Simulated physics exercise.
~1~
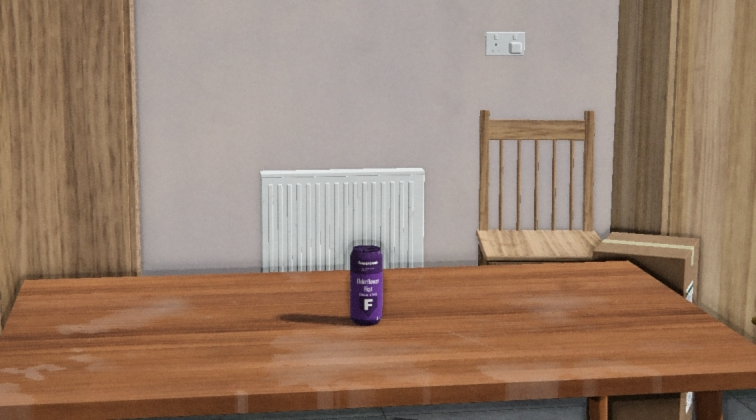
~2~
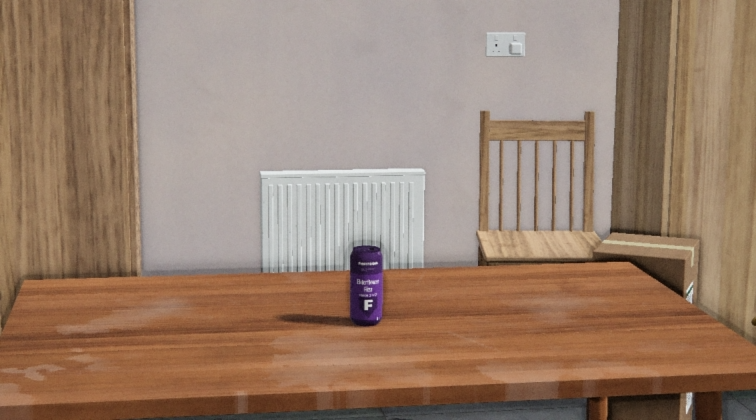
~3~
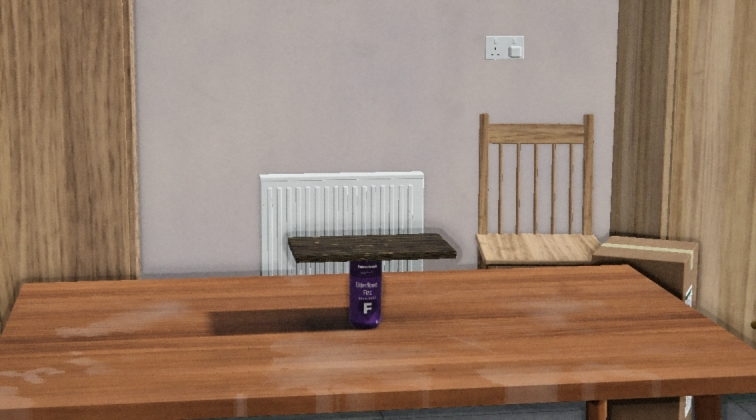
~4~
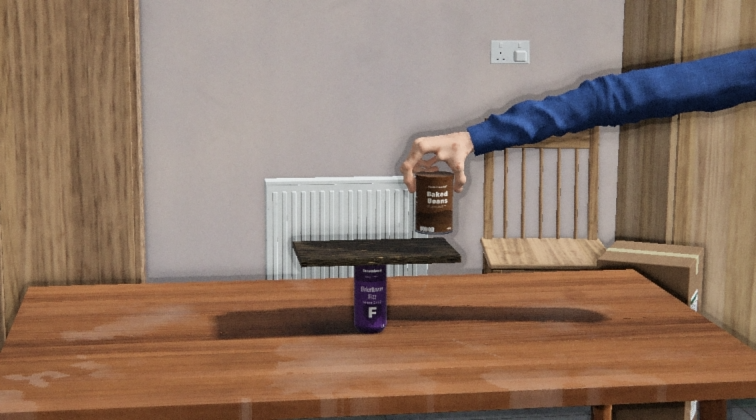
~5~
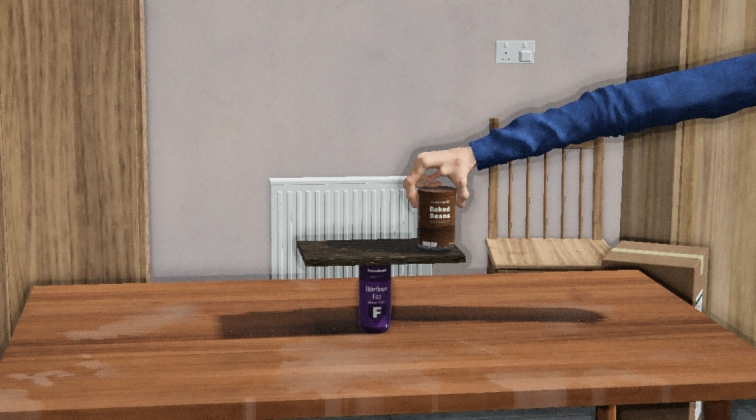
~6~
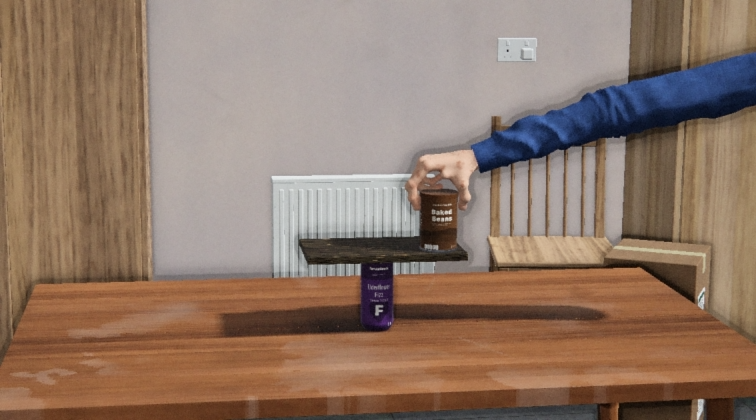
A dark board appeared balanced across a purple can on a wooden table, then a hand in a blue sleeve lowered a brown tin onto its right end and kept hold of it.
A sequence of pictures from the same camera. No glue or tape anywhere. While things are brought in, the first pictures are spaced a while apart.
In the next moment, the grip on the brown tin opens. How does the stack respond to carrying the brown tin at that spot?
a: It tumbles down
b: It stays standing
It tumbles down (a).
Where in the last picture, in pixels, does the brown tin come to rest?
It finishes at about (492, 318).
Then, 0.40 s past the last view, brown tin now fallen; black board rocked 55° from its first pose.
Then, 0.80 s past the last view, black board rocked 66° from its first pose; purple can rocked 10° from its first pose.
Then, 1.10 s past the last view, black board and purple can now fallen.
Finally, fallen, brown tin, black board and purple can. Final places as the last picture's camera would see them, brown tin near (493, 318). The stack gives way.
